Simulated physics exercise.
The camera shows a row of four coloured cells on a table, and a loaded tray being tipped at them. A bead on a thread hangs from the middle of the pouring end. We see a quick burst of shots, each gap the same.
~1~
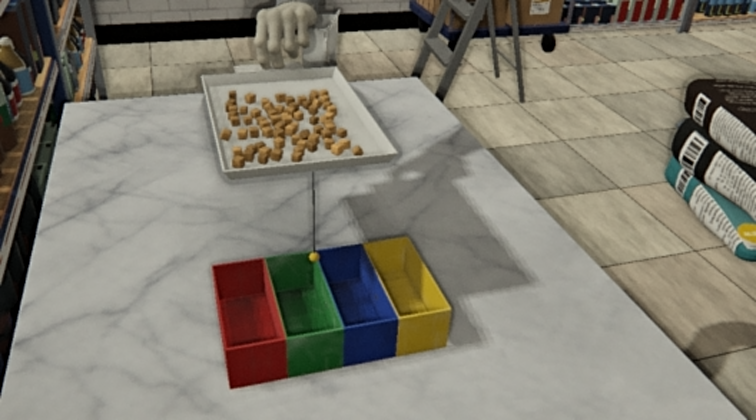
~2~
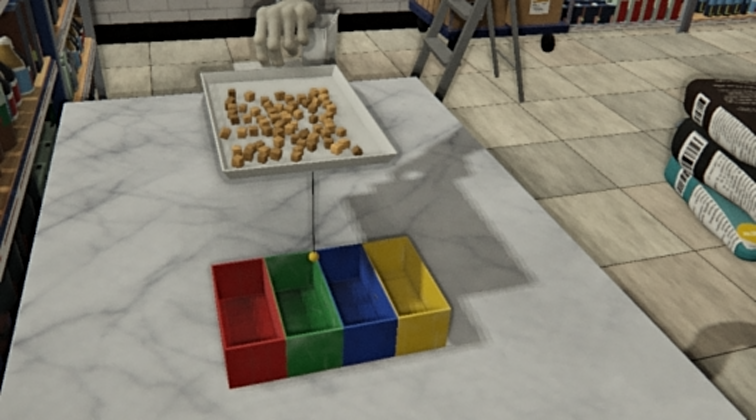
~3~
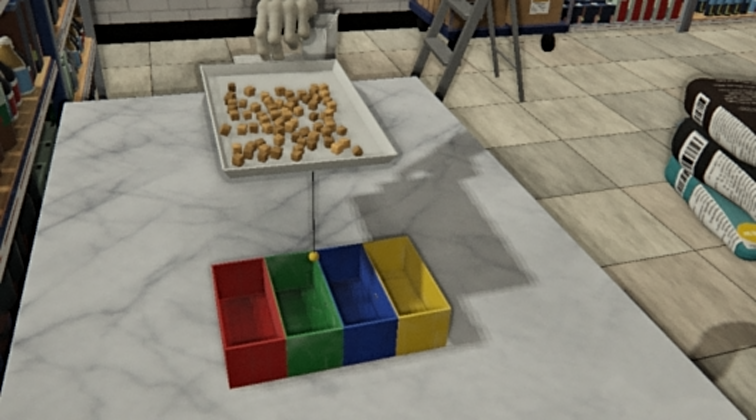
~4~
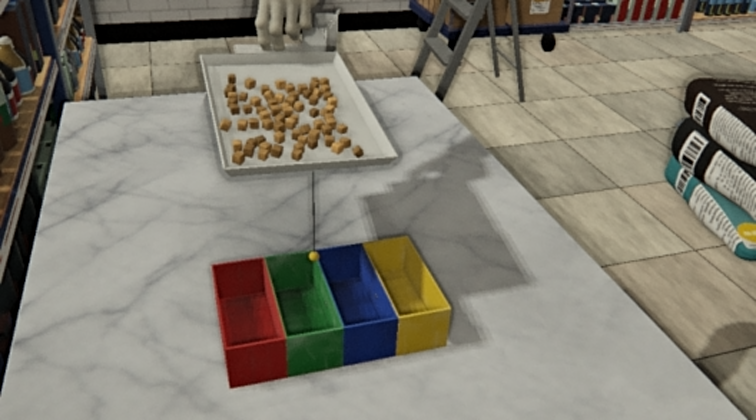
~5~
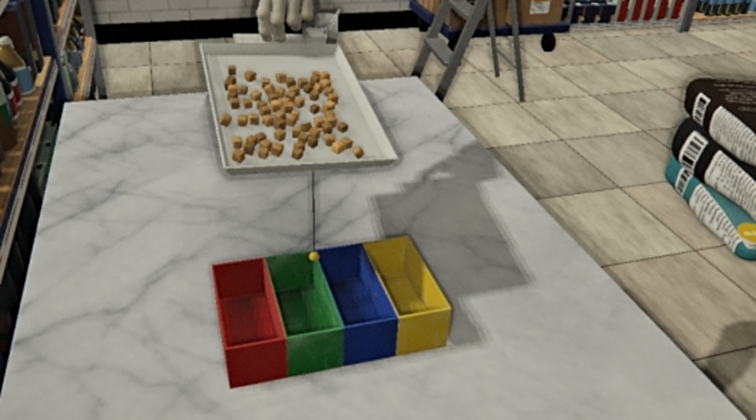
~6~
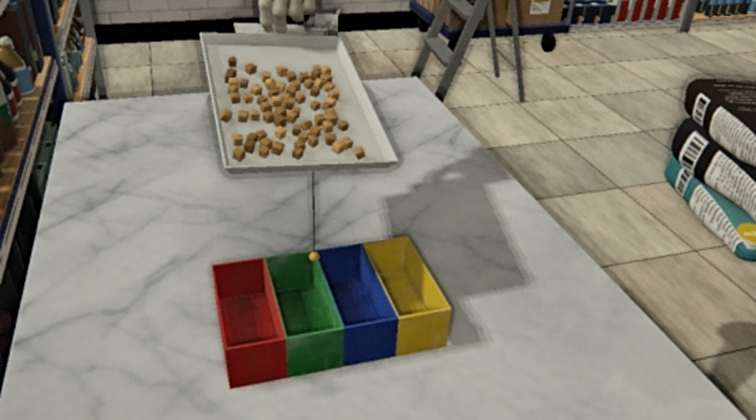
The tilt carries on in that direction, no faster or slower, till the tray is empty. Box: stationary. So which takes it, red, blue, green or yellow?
It goes to yellow.
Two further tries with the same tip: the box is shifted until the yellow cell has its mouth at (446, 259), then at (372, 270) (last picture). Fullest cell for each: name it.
For the first spot the answer is the cell in blue, and for the second spot it is the yellow cell.
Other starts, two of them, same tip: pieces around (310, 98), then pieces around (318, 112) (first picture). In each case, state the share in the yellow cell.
Around 60 percent the first time, around 60 percent the second.
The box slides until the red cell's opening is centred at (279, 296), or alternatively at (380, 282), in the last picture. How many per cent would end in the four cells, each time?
Result, in turn: 100 %, 90 %.
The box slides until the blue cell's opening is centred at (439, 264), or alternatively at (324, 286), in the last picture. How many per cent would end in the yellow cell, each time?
0 %, then 50 %.
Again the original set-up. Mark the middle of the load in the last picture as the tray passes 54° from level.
I'd mark the middle close to (343, 140).
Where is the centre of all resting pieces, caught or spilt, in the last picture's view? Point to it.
Somewhere around (385, 309) in the final view.
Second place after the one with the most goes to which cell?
Second best is the blue one.
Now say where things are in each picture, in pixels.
Corners of the pouring end at (230, 167) and (390, 150), level; middle of the load at (288, 121), small wooden cubes; bead on its thread at (314, 257); red cell at (257, 360); green cell at (315, 349); blue cell at (371, 339); yellow cell at (423, 329), in the first picture.
Corners of the pouring end at (229, 167) and (389, 151), level; middle of the load at (287, 119), in the second picture.
Corners of the pouring end at (230, 166) and (390, 152), tipped barely, lowest at the right corner; middle of the load at (287, 116), in the third picture.
Corners of the pouring end at (230, 165) and (390, 153), tipped a little, lowest at the right corner; middle of the load at (288, 112), in the fourth picture.
Corners of the pouring end at (230, 163) and (390, 155), tipped a little, lowest at the right corner; middle of the load at (288, 107), in the fifth picture.
Corners of the pouring end at (231, 163) and (391, 157), tipped a little, lowest at the right corner; middle of the load at (289, 103); red cell at (257, 360); green cell at (315, 349); blue cell at (370, 338); yellow cell at (423, 328), in the sixth picture.
Soon after the last picture, tray tipped steeply; nearly all on the tray; a stray few falling or outside the box.
A little later, tray tipped right over; about a quarter on the tray; about a quarter in the yellow cell; about a quarter in the blue cell; a stray few in the green cell; about a quarter falling or outside the box.
Later still, tray tipped past a quarter turn; about half in the yellow cell; about a third in the blue cell; a small part in the green cell; a stray few in the red cell; a stray few falling or outside the box.
At rest, tray tipped past a quarter turn; about half in the yellow cell; about a third in the blue cell; a small part in the green cell; a stray few in the red cell; a stray few outside the box.
